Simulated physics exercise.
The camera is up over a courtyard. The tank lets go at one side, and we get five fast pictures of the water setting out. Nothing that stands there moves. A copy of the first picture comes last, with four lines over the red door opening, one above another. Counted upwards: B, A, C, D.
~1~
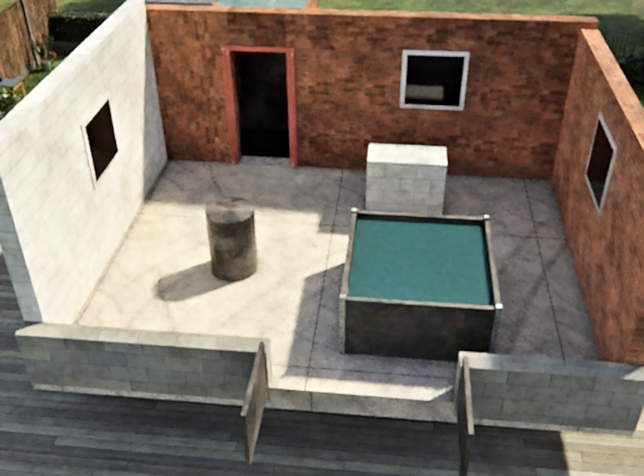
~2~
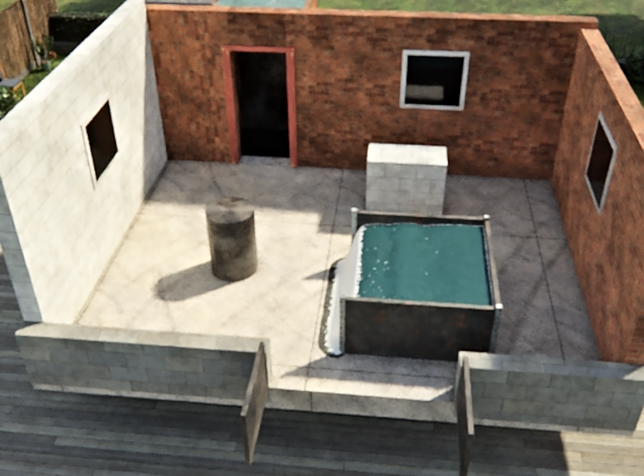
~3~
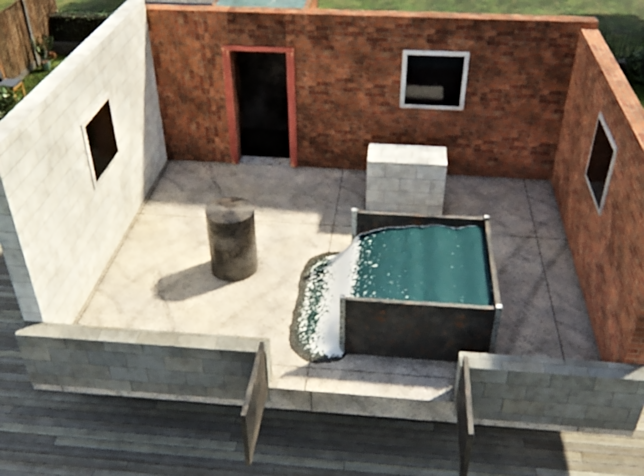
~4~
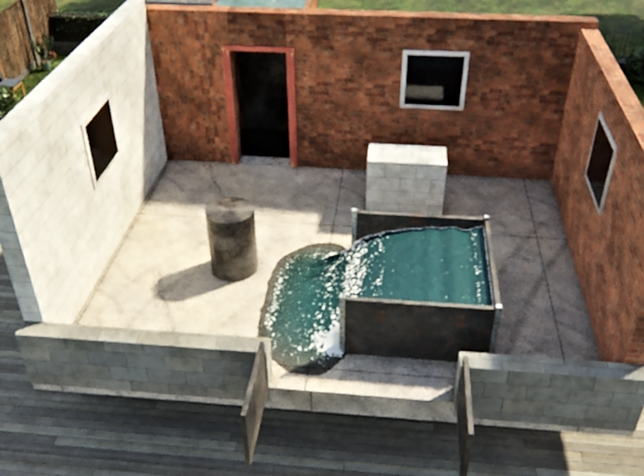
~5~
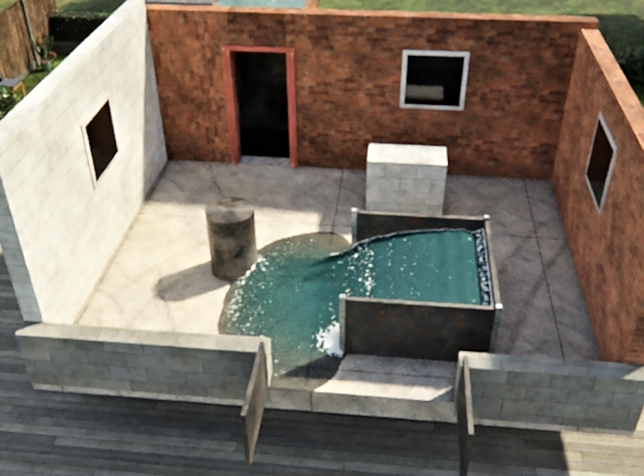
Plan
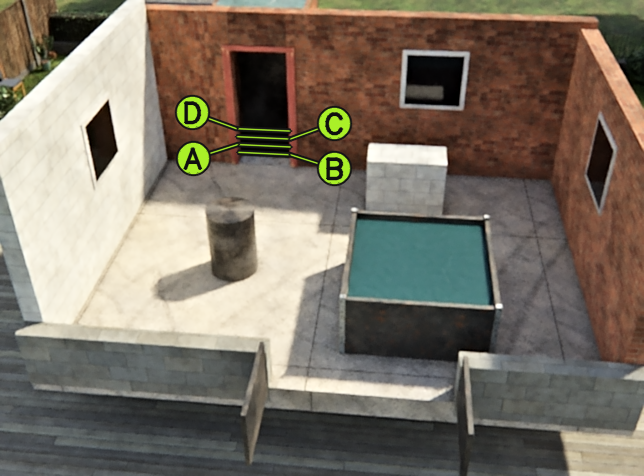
Water burst from the left side of a dark tank in a walled courtyard, pouring out white and foamy, then spread across the pale floor toward the round pillar and the low front wall.
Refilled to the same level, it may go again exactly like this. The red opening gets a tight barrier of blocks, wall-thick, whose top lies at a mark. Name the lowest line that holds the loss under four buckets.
B is the one.
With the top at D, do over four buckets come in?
No.
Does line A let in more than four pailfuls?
No.
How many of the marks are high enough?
All of the four.
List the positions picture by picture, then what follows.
In the first picture, water in the tank at rest, its middle at (420, 261); foot of the red doorway at (265, 165); open gate at (364, 341).
In the second picture, 2 % of the ground under water, visible out to (336, 268).
In the third picture, 5 % of the ground under water, visible out to (332, 258).
In the fourth picture, 8 % of the ground under water, visible out to (326, 247).
In the fifth picture, 14 % of the ground under water, visible out to (277, 244).
In lime, A at (264, 145); B at (264, 153); C at (263, 137); D at (263, 129); from the bottom up B, A, C, D.
Choosing A, nothing gets over.
Choosing B, a splash gets over, under a bucket.
Choosing C, nothing gets over.
Choosing D, nothing gets over.
